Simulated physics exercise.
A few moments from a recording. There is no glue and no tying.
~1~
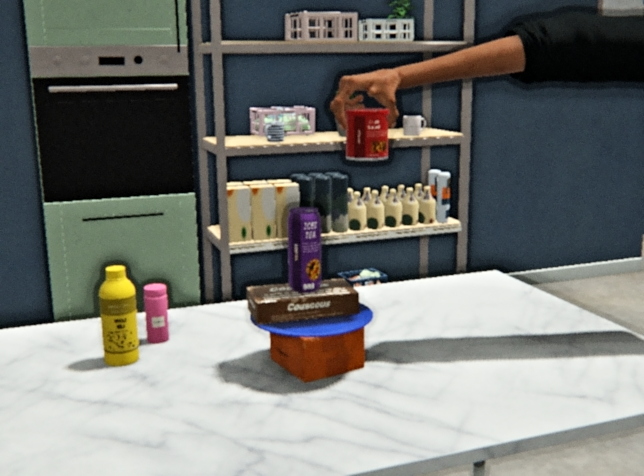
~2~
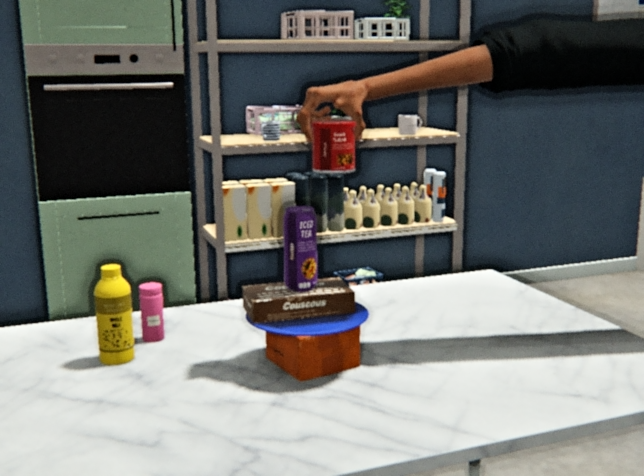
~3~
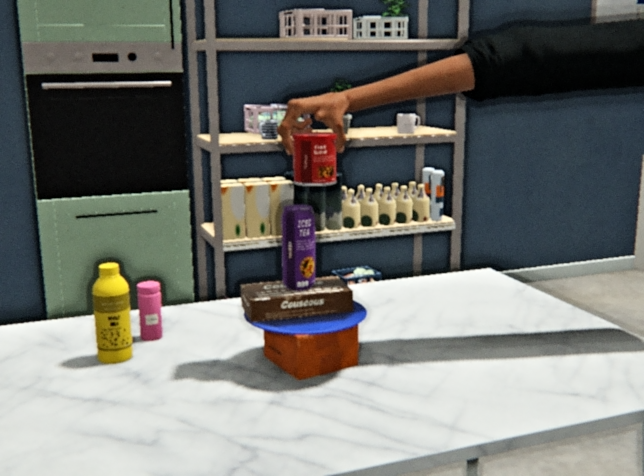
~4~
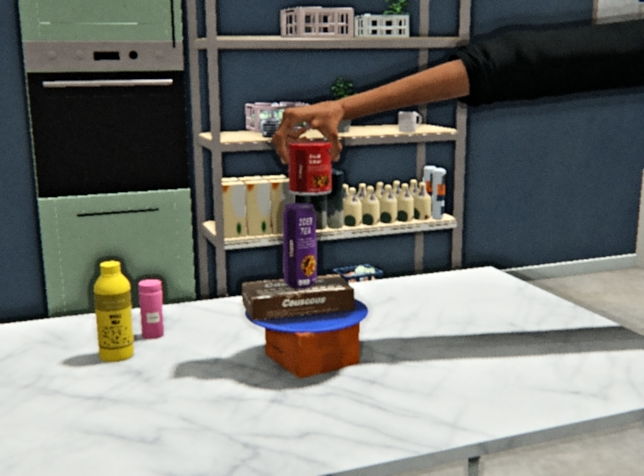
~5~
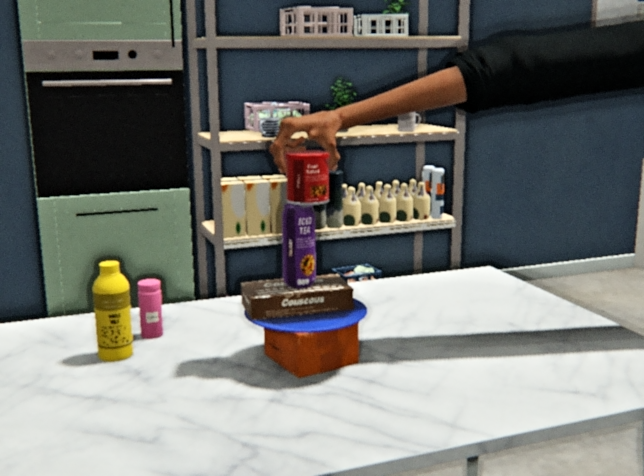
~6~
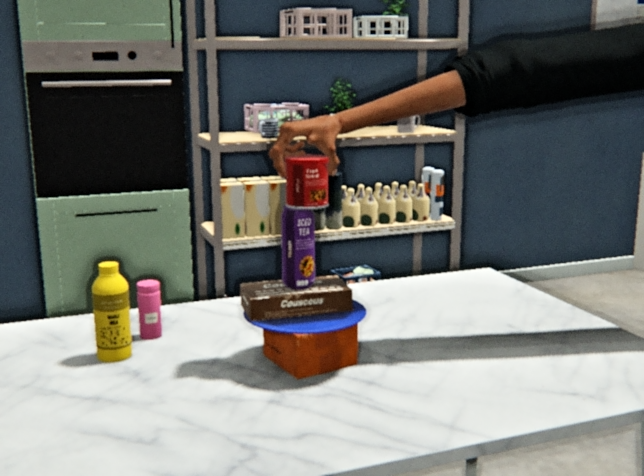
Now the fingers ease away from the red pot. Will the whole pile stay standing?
Watch - nothing tips or drops.
Then, 0.40 s later than the last frame, all is still.
Then, 1.40 s later than the last frame, red pot resting near (307, 182).
Then, 2.40 s later than the last frame, red pot resting near (308, 182).
When it is over, all 7 as before. End places, in pixels of the last picture, red pot near (308, 182). The pile keeps its balance.
